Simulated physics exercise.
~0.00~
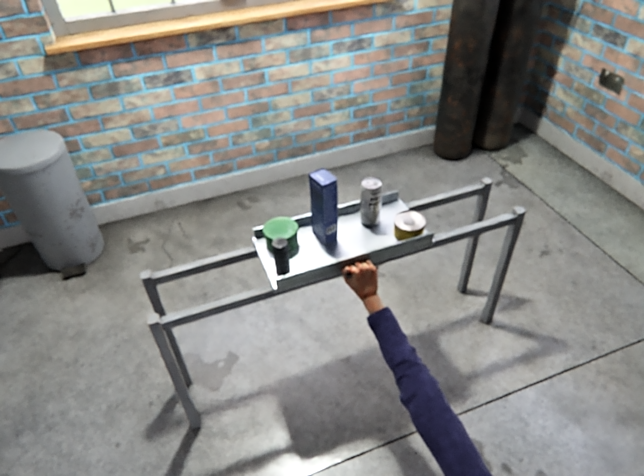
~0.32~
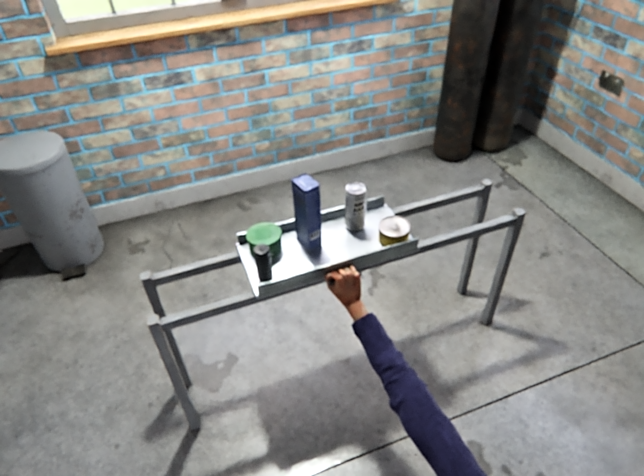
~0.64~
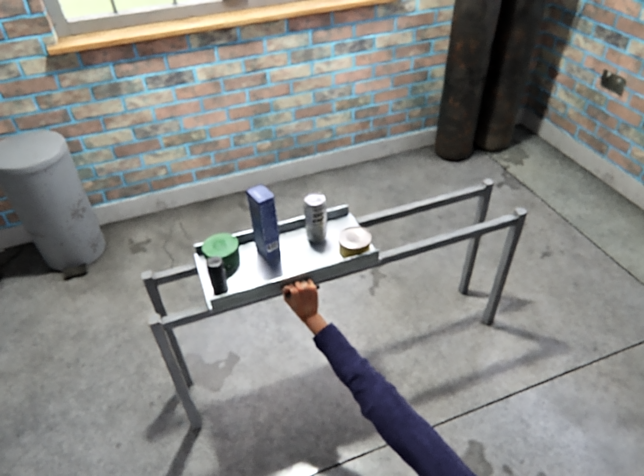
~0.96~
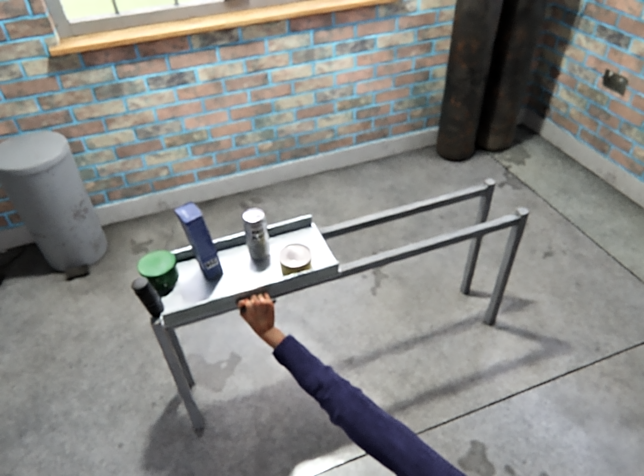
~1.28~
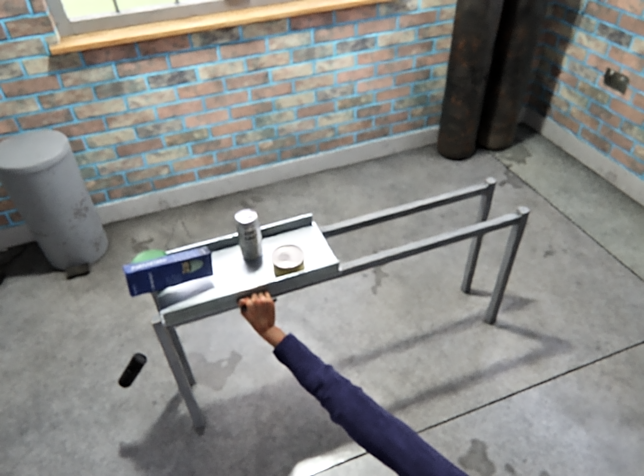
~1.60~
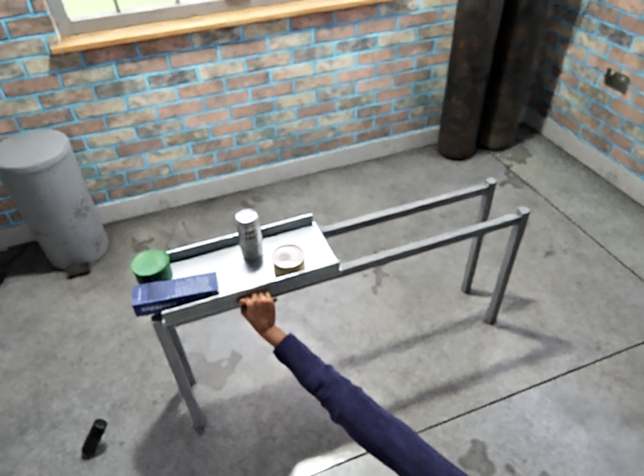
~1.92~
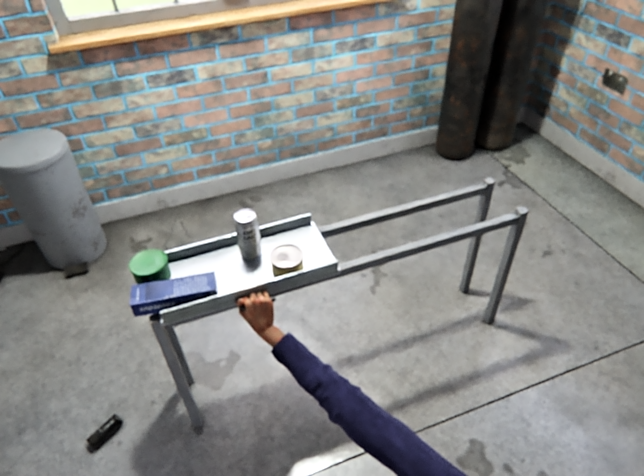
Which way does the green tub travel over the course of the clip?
The green tub travels to the left, along with the tray that the hand is moving.
